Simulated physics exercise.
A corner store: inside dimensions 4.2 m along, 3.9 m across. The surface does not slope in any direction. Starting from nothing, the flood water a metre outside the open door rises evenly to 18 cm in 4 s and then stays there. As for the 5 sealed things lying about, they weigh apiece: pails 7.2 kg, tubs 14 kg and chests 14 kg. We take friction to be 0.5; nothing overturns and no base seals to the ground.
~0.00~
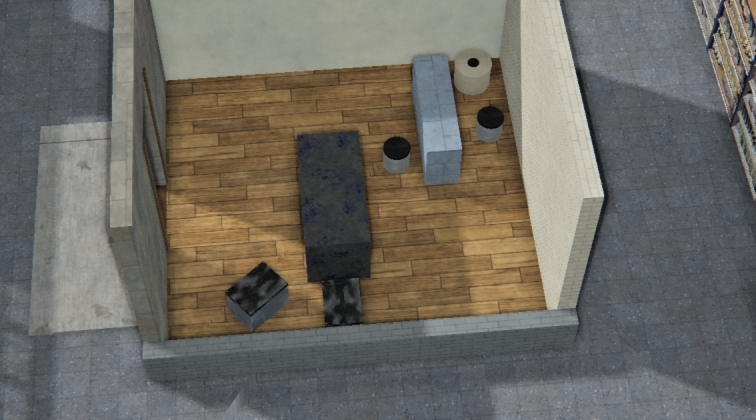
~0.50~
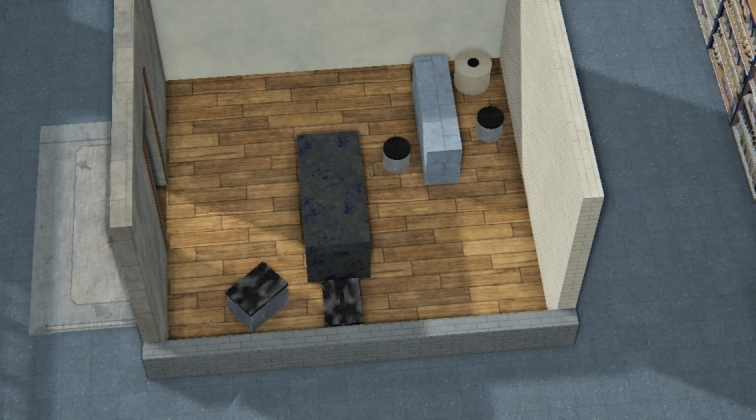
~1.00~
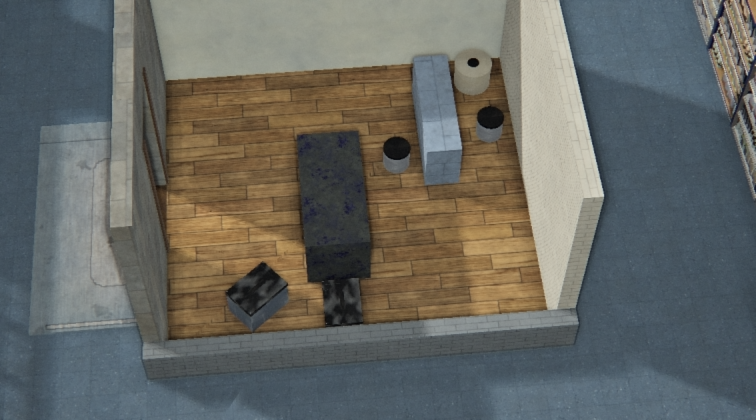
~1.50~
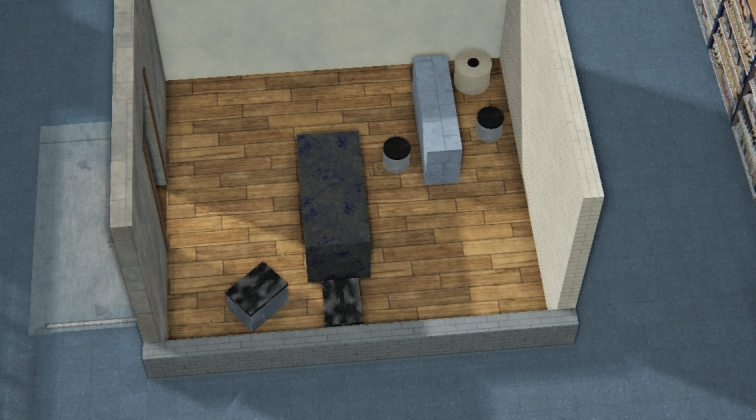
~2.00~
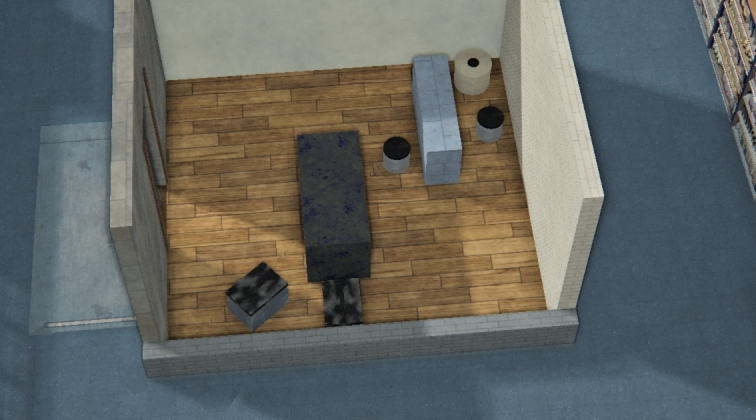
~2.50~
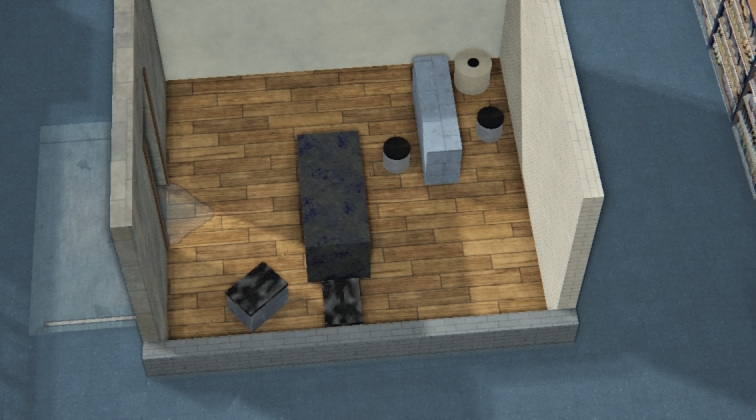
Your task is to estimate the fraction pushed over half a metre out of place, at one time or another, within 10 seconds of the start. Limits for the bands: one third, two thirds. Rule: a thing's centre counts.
Band: Bottom, under one third.
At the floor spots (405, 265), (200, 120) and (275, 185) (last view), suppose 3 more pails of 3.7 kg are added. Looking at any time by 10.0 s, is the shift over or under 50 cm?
One: Within it. Two: Within it. Three: Beyond it.
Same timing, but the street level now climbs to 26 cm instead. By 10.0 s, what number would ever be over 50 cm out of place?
Then 3 of them.
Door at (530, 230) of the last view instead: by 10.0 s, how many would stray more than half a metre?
That would give 1.
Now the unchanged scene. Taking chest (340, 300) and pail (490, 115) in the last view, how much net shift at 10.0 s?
Net displacement, in order: 30 cm; 0 cm.
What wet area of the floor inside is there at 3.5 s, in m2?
I'd estimate close to 2.0 m2.
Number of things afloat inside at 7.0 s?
The count is 0.
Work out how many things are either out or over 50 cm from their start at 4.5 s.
Tally at that time: 0.
After 3.5 s 0 of 5 are over 50 cm from their spots; 0 afloat.
After 4.5 s 0 of 5 are over 50 cm from their spots; 0 afloat.
After 7.0 s 0 of 5 are over 50 cm from their spots; 0 afloat.
After 10.0 s 0 of 5 are over 50 cm from their spots, and 0 have been at some point; 1 afloat.
